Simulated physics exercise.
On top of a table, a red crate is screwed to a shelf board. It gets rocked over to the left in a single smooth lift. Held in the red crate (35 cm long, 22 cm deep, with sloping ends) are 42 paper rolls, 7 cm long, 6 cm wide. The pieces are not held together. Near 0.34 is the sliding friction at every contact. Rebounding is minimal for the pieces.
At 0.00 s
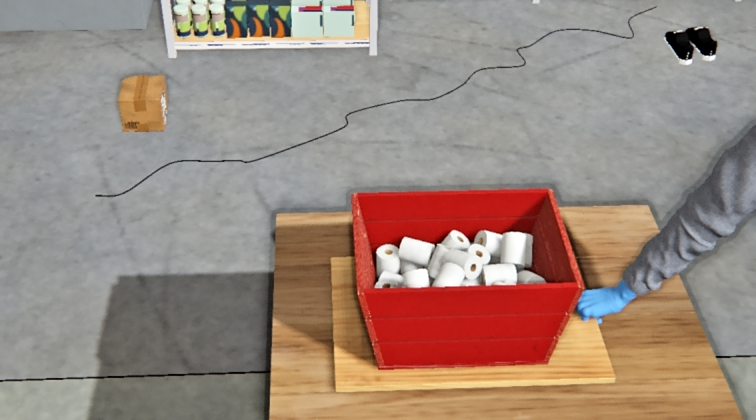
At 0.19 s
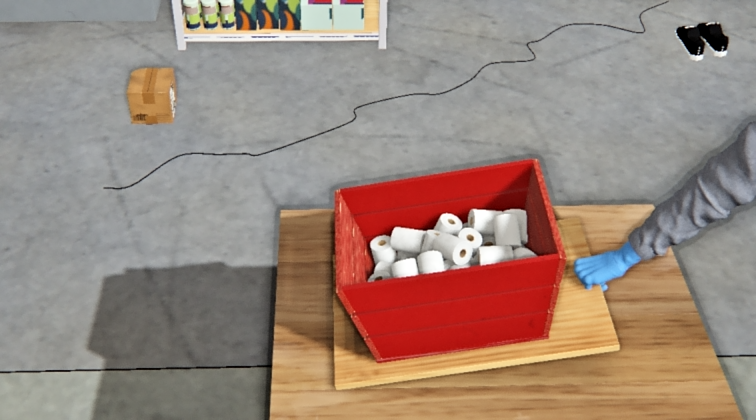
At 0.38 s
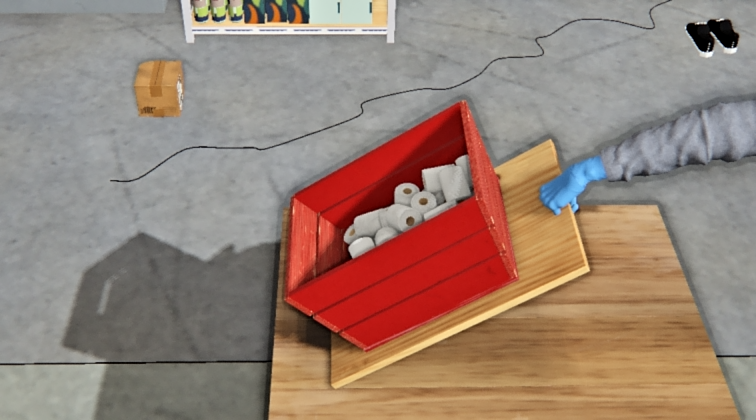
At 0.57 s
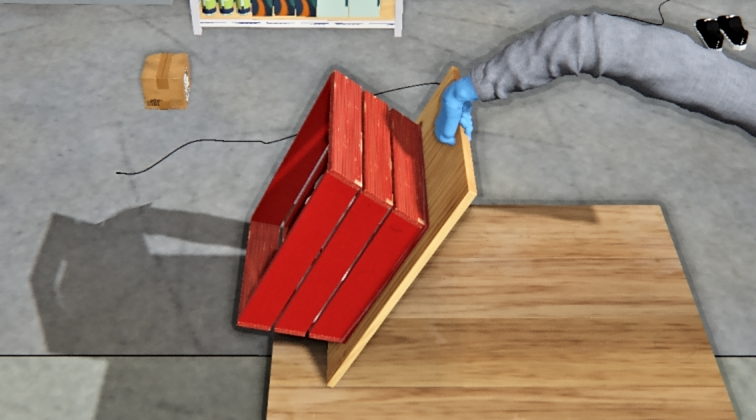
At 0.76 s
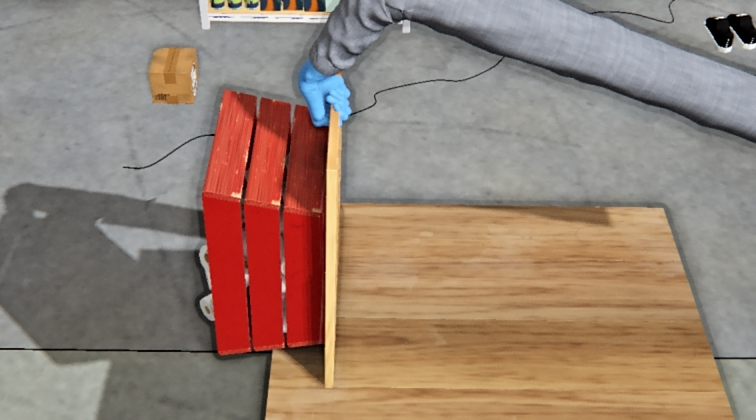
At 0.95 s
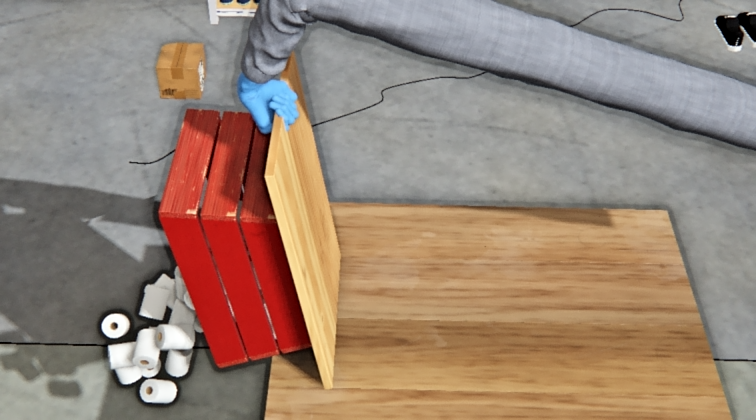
A red crate of white paper rolls sits upright on a board on a wooden table, a blue-gloved hand at the board's right edge. The hand lifts that edge, swinging board and crate leftward until the crate lies on its side, slightly past upright board, and several rolls drop out at lower left.
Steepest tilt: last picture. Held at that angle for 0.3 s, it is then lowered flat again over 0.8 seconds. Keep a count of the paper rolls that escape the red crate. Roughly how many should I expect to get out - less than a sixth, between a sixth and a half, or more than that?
Expect more than that.
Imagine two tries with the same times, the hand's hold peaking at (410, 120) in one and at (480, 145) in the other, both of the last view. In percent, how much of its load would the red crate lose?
First try the red crate sheds 40 per cent of its load, second try 10 per cent.
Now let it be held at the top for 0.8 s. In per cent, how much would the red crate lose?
Red crate 100%.
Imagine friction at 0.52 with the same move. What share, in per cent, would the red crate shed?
In that case the red crate sheds 90 per cent of its load.
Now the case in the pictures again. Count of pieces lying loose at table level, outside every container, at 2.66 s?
Estimated count: 1.
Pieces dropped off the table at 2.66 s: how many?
Roughly 40.
After 1.22 s, tilt 99°; 35 of 42 out of the red crate.
After 1.56 s, tilt 66°; 40 of 42 out of the red crate.
After 2.04 s, tilt 0°; 41 of 42 out of the red crate.
Outcome (at 2.66 s), 41 of 42 out of the red crate. Asked share, 41 of 42, 98 per cent.
